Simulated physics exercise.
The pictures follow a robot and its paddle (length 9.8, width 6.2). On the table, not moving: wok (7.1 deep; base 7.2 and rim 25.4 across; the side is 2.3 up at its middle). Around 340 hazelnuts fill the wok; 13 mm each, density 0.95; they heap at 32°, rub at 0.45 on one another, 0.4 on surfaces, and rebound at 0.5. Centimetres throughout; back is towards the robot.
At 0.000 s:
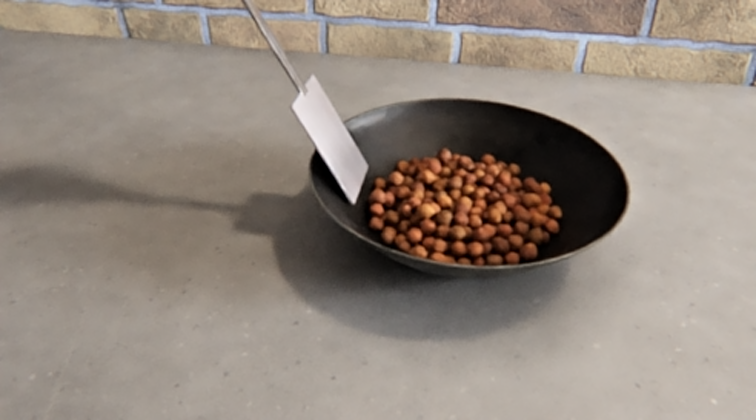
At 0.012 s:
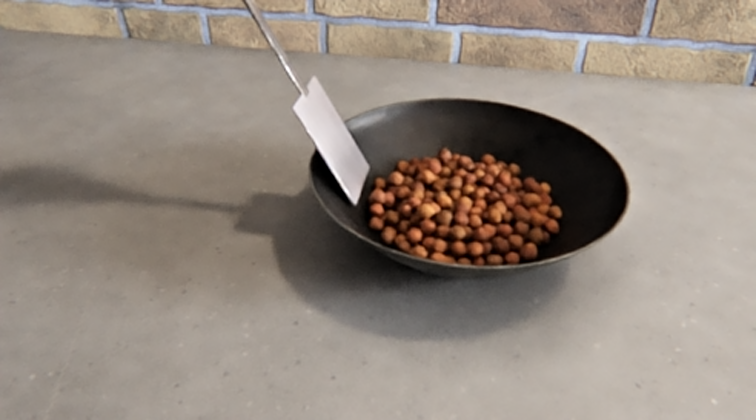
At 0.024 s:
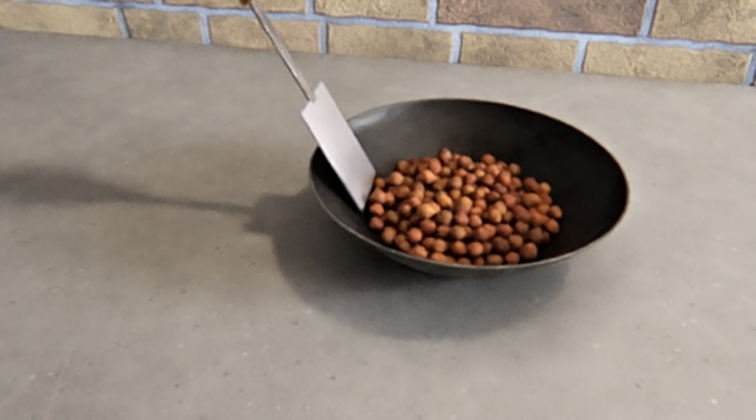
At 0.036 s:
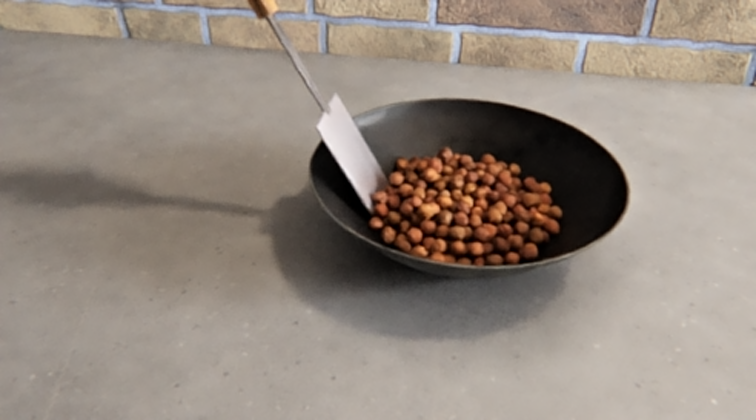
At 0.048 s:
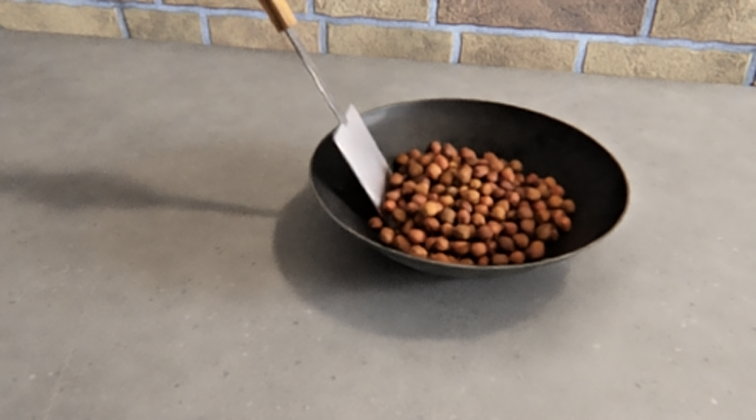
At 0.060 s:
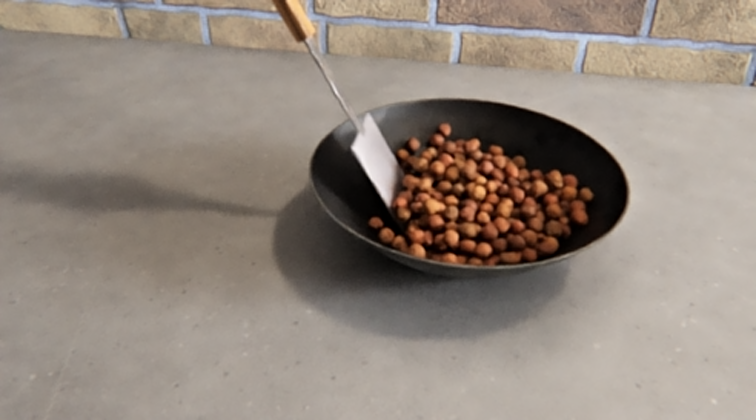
On a gray countertop before a brick wall, a flat metal paddle with a wooden handle slides down and right inside a black wok, pushing the heaped hazelnuts a short way rightward while the wok stays still.
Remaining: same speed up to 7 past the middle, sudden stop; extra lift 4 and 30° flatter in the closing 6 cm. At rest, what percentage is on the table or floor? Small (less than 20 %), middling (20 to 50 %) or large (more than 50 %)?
Share on the table or floor: Middling (20 to 50 %).
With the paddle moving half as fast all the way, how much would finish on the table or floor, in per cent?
Then about 15 per cent.
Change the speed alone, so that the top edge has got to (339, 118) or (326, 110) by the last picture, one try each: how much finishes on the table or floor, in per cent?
Some 30 and 10 per cent.
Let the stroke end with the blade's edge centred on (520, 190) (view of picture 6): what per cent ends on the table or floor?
About 25 per cent.
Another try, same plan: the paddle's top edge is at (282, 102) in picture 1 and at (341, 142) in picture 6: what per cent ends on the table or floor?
Some 45 per cent.
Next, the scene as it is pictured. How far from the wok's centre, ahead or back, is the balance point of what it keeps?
Some 2.5 cm ahead.
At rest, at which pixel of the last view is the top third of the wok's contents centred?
Around (533, 219).
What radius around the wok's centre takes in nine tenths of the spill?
About 60 cm.
After 0.09 s, sloping 61°, highest piece 8 above the table; 338 in the wok.
After 0.12 s, sloping 52°, highest piece 10 above the table; 331 in the wok, 7 on the blade or in flight.
After 0.33 s, sloping 31°, highest piece 18 above the table; 208 in the wok, 45 on the table or floor, 85 on the blade or in flight.
After 1.38 s, sloping 31°, highest piece 6 above the table; 208 in the wok, 130 on the table or floor.
In the end, 208 in the wok, 130 on the table or floor. That is 38 % on the table or floor.
